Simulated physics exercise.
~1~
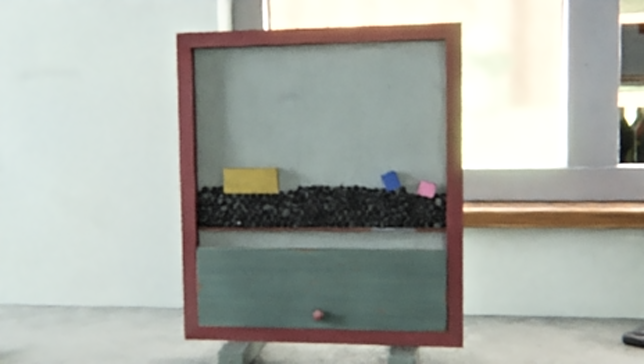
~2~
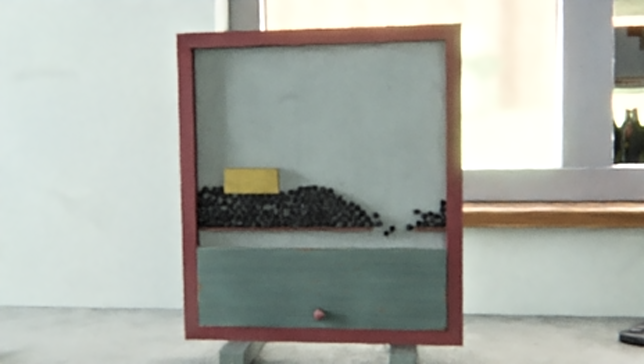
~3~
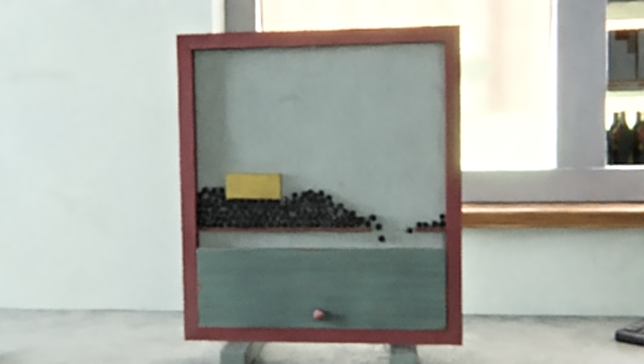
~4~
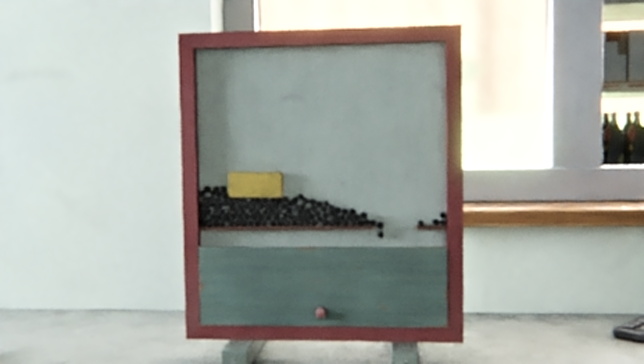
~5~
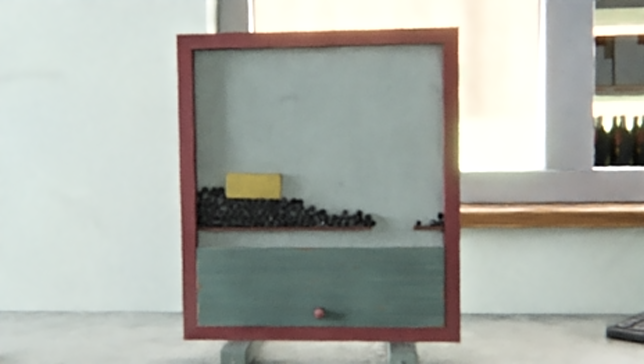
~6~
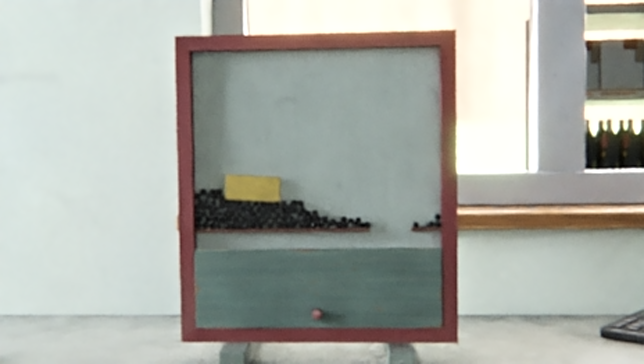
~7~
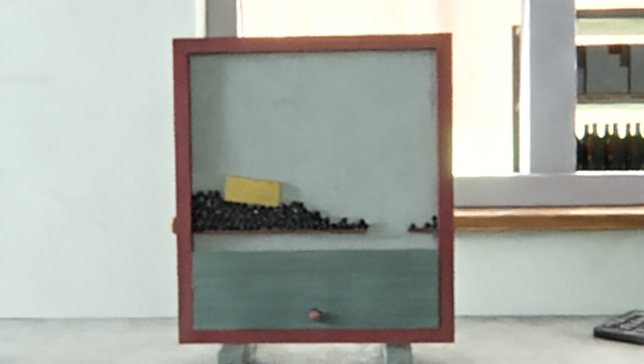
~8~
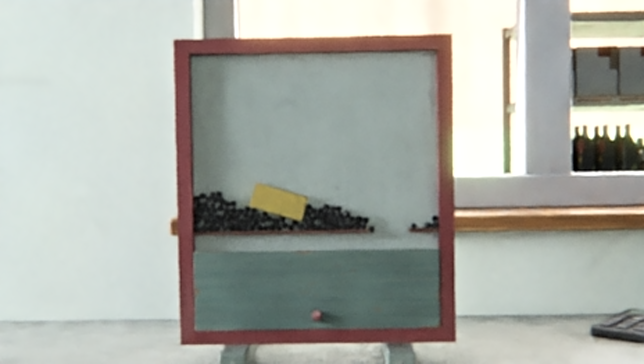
Black beads draining through a gap in a framed case, blue and pink blocks vanishing, yellow block finally sliding right and tilting.
